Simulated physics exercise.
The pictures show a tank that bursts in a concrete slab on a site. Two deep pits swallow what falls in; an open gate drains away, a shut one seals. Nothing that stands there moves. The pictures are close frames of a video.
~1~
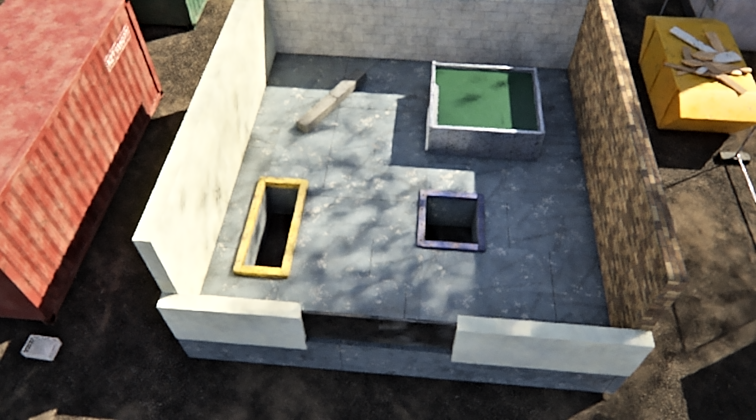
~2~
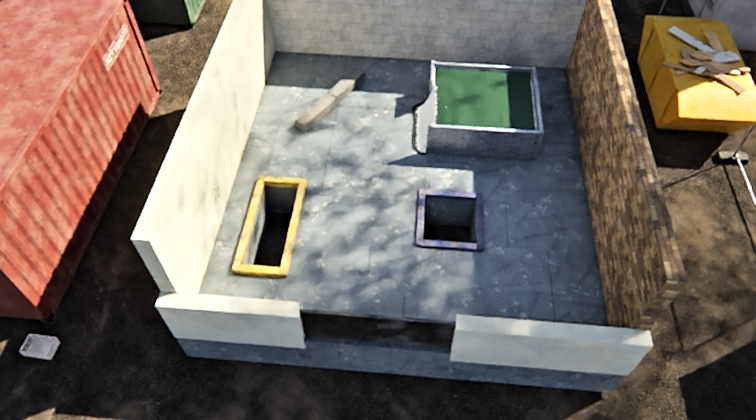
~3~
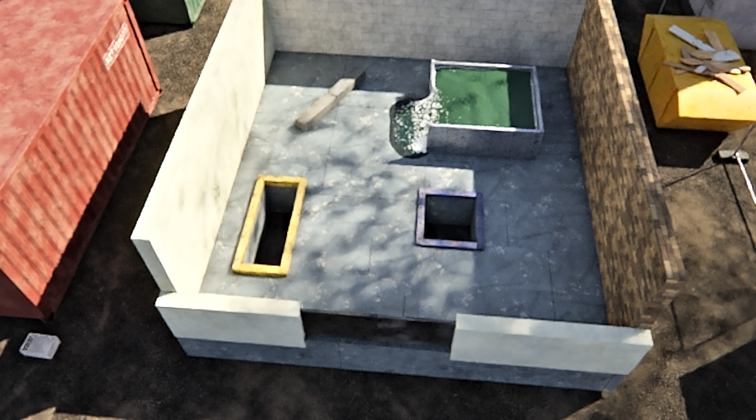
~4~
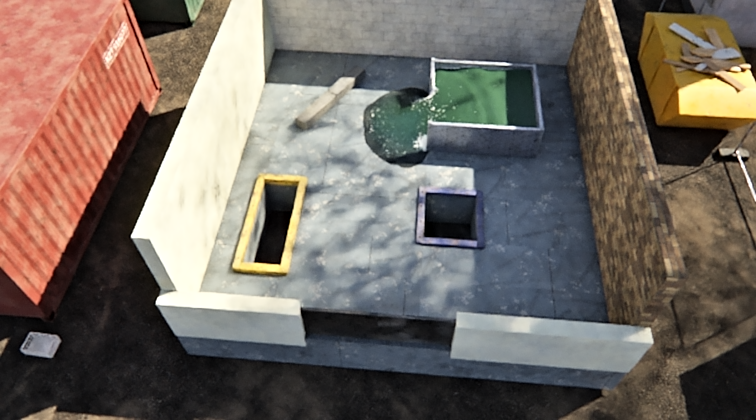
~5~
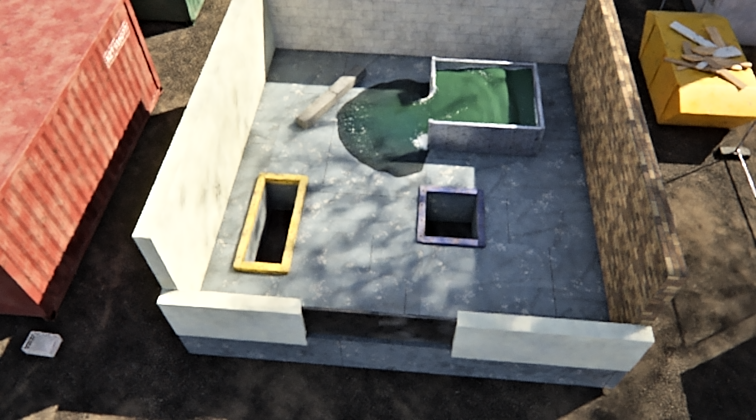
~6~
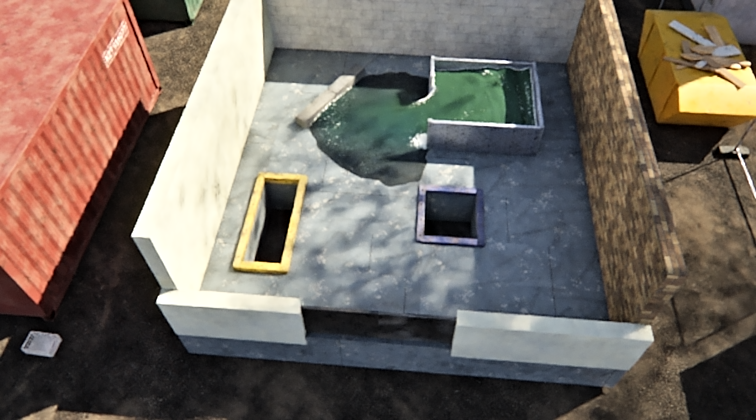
Green water burst out through the left side of a raised tank in a walled concrete yard, then spread leftward across the slab in a widening pool, reaching a plank beyond two open pits.
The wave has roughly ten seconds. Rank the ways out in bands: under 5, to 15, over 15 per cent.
In the end: The gate takes under 5 %; the blue pit takes under 5 %; the yellow pit takes from 5 to 15 %.
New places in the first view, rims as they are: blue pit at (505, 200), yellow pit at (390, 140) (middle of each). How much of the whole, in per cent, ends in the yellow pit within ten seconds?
Per cent: Yellow 50.
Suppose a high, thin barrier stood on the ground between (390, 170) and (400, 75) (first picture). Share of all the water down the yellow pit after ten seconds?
Per cent: Yellow 0.
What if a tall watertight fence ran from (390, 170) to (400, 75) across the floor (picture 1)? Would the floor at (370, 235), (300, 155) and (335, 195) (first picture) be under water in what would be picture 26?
In that order: Flooded, not flooded, dry.
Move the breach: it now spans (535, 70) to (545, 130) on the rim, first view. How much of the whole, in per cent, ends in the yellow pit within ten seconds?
In per cent: Yellow 0.
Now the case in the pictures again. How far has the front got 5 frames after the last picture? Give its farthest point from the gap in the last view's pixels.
Around (239, 165).
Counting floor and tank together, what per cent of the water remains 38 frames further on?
Roughly 92 per cent.
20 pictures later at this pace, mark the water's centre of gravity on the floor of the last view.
I would point to (377, 142).
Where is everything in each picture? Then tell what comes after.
The first picture shows still water in the tank at (485, 99).
In the second picture, water pours out at (431, 121) and has run to (421, 106).
In the third picture, the front is at (397, 105), out from the gap at (431, 121).
In the fourth picture, water pours out at (431, 120) and has run to (370, 110).
In the fifth picture, water pours out at (432, 118) and has run to (343, 112).
In the sixth picture, the front is at (312, 126), out from the gap at (431, 118).
A moment on, water covers 25 % of the floor; the gate 0 %, the blue pit 0 %, the yellow pit 0 %.
Next, water covers 35 % of the floor; the gate 0 %, the blue pit 0 %, the yellow pit 1 %.
Then, water covers 45 % of the floor; the gate 0 %, the blue pit 0 %, the yellow pit 6 %.
Later, water covers 70 % of the floor; the gate 0 %, the blue pit 0 %, the yellow pit 8 %.
In the end, water covers 90 % of the floor; the gate 0 %, the blue pit 0 %, the yellow pit 8 %.
